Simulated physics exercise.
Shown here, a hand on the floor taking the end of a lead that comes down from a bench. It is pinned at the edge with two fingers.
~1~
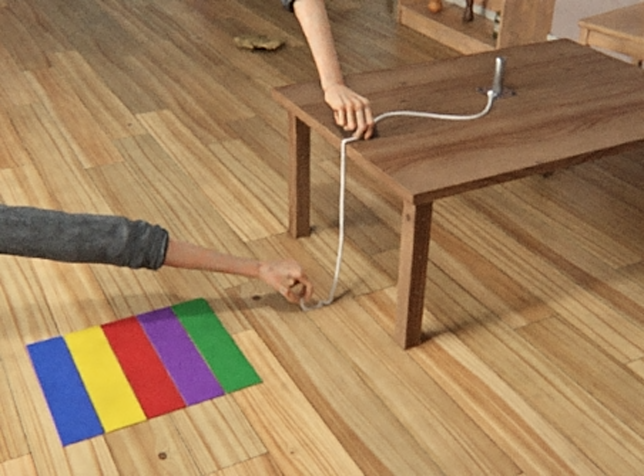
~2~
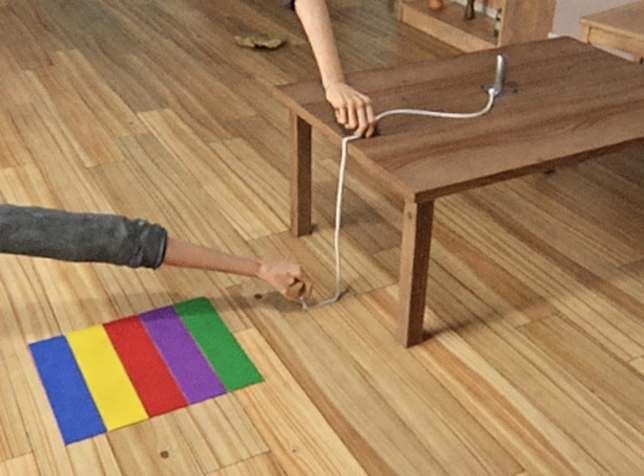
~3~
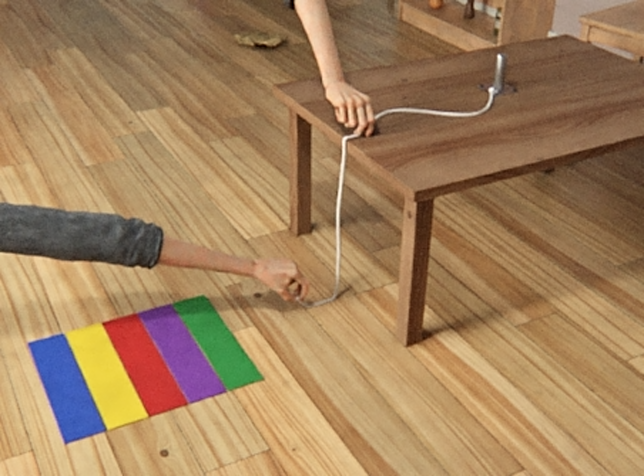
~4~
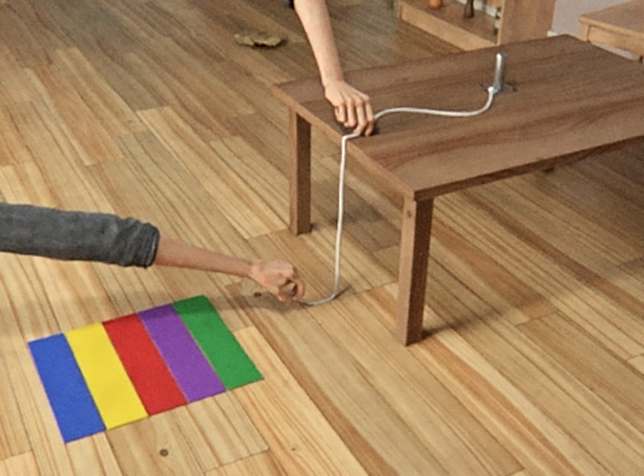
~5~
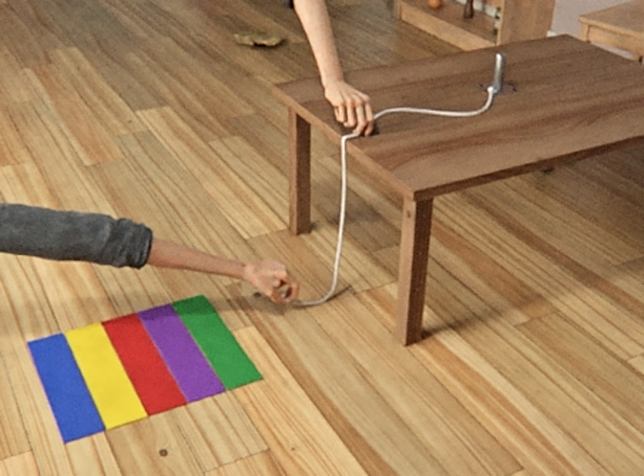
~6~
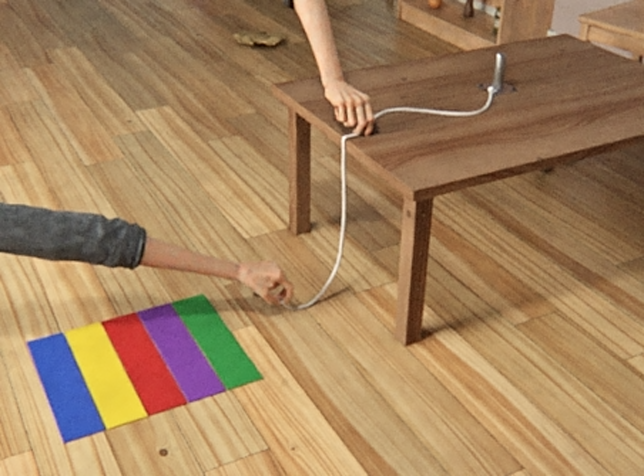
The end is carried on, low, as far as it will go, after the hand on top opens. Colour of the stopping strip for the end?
Red.
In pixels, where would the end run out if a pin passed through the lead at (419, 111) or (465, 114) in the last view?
(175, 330); (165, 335).
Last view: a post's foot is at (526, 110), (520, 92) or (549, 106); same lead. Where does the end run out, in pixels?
The spots are near (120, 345), (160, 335) and (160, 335).
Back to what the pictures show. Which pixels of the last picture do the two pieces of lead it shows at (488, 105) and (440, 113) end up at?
They end up around (461, 98) and around (415, 113).
Early on, end near (200, 325); over green.
Midway, end near (162, 336); over purple.
At the end of the slack, end near (140, 342); over red. It gets as far as the red strip.
